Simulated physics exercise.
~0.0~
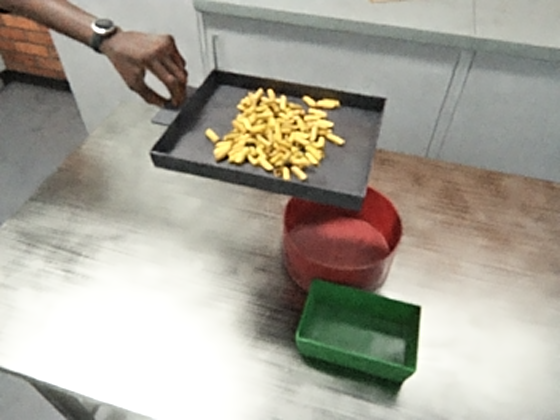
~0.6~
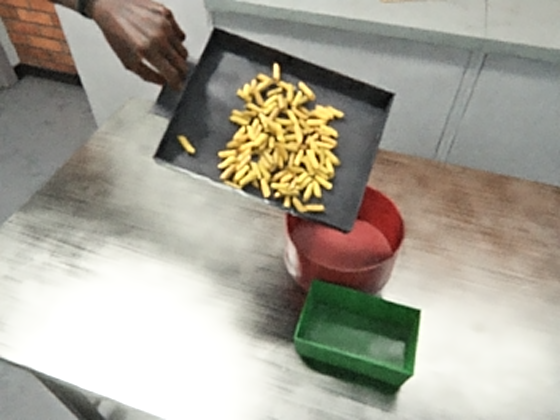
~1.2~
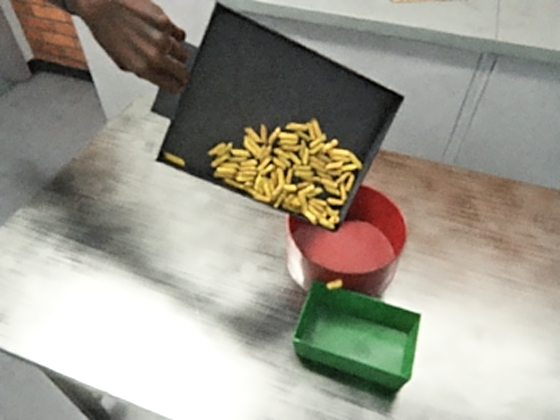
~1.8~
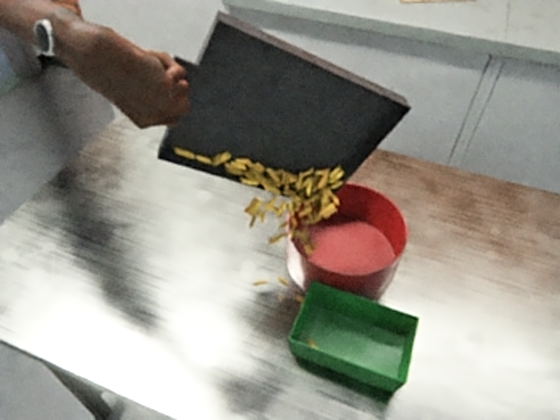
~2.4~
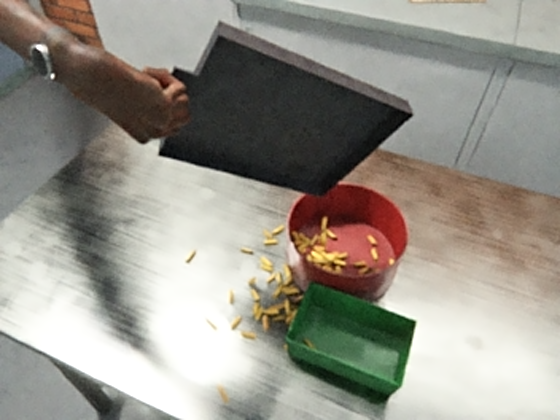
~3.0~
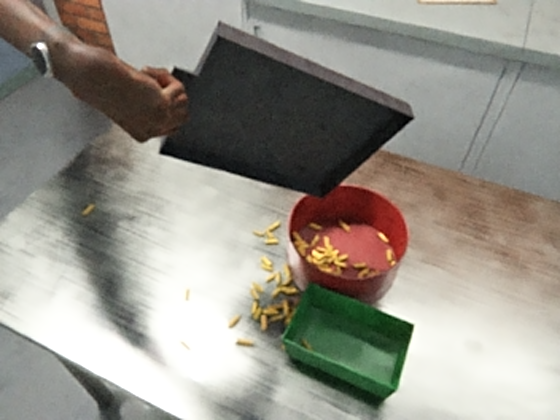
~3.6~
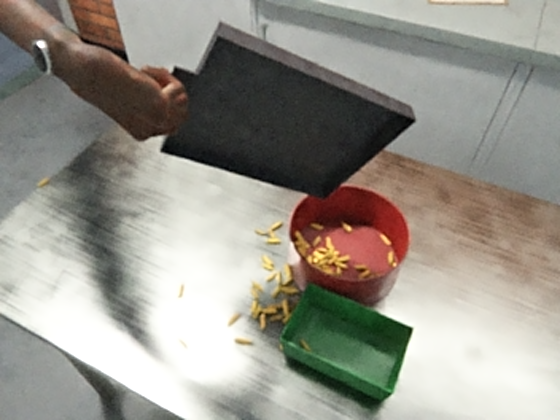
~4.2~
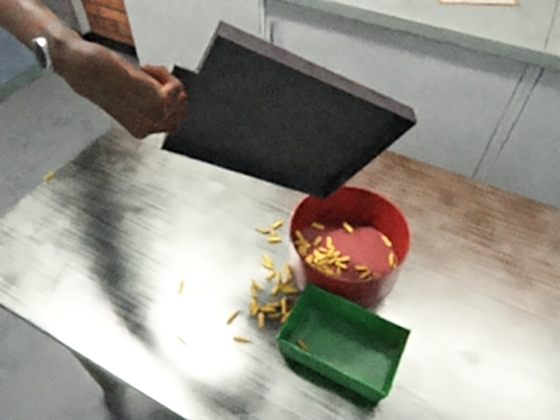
A hand tips pasta from a dark tray, most landing in a red pot, some outside.
